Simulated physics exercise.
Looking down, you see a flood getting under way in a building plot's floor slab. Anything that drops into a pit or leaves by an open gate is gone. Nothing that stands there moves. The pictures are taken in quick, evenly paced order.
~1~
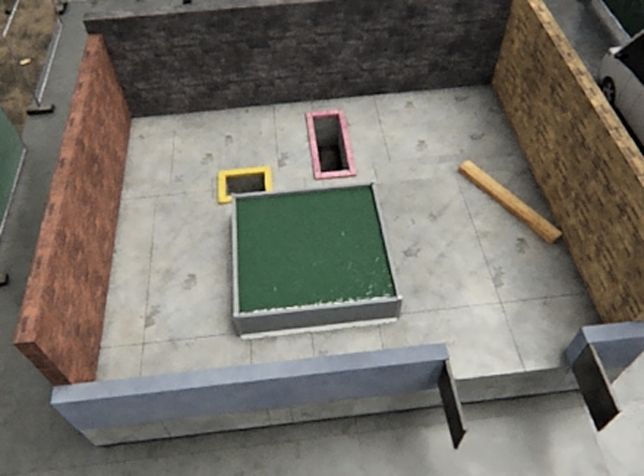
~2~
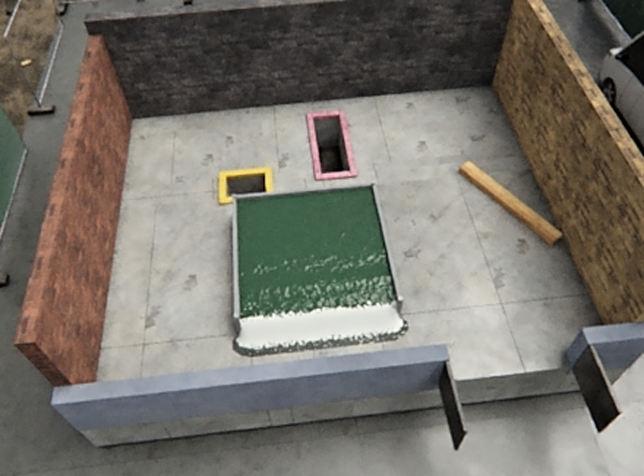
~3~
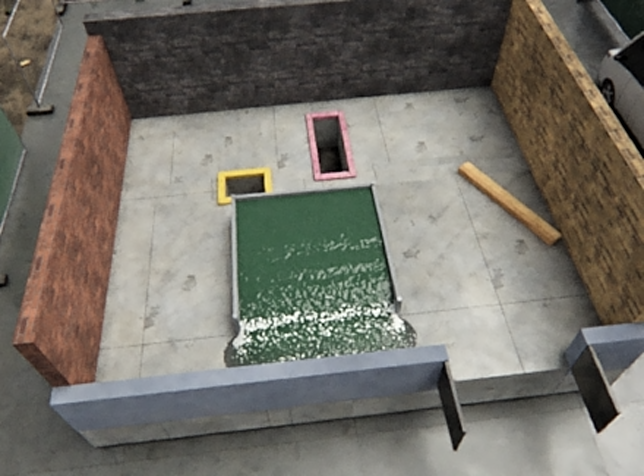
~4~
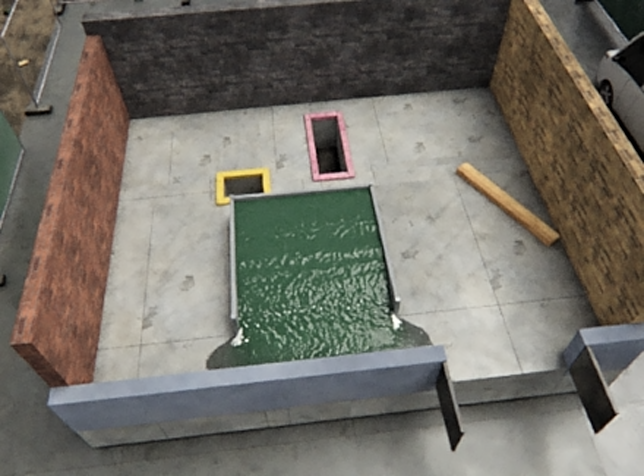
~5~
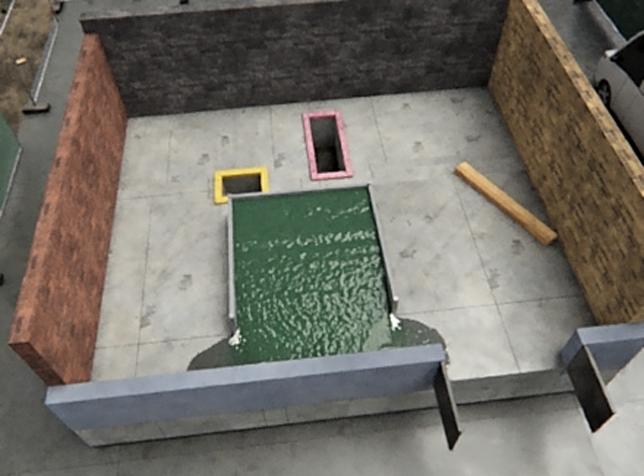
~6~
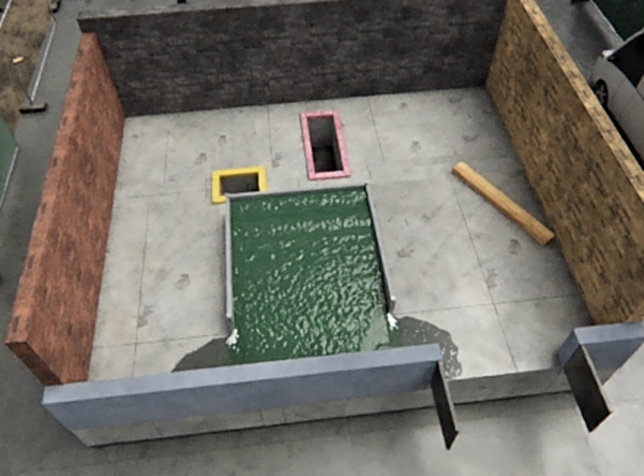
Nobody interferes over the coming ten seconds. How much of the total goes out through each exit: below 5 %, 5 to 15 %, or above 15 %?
Final split: The gate gets 5 to 15 %; the pink pit gets below 5 %; the yellow pit gets below 5 %.
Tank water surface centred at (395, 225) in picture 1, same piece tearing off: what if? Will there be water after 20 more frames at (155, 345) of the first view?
The answer is submerged.
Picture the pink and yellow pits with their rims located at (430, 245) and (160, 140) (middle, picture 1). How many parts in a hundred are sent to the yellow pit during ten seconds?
Share for yellow: 6 in a hundred.
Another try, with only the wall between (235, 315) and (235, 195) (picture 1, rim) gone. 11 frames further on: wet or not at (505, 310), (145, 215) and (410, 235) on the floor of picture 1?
Unsoaked, then soaked, then unsoaked.
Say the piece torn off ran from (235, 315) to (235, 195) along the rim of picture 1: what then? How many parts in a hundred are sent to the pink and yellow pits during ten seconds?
In percent: Pink 8, yellow 2.
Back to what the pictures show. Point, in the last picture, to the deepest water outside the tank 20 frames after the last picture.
Look close to (85, 406).
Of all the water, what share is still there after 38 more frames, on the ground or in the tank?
About 92 %.
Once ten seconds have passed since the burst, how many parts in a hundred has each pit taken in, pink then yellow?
Shares, in order: 2 % and 0 %.
A moment on, water covers 15 % of the floor; the gate 0 %, the pink pit 0 %, the yellow pit 0 %.
Next, water covers 25 % of the floor; the gate 2 %, the pink pit 0 %, the yellow pit 0 %.
Then, water covers 40 % of the floor; the gate 4 %, the pink pit 0 %, the yellow pit 0 %.
Later, water covers 70 % of the floor; the gate 7 %, the pink pit 0 %, the yellow pit 0 %.
In the end, water covers 90 % of the floor; the gate 11 %, the pink pit 1 %, the yellow pit 1 %.
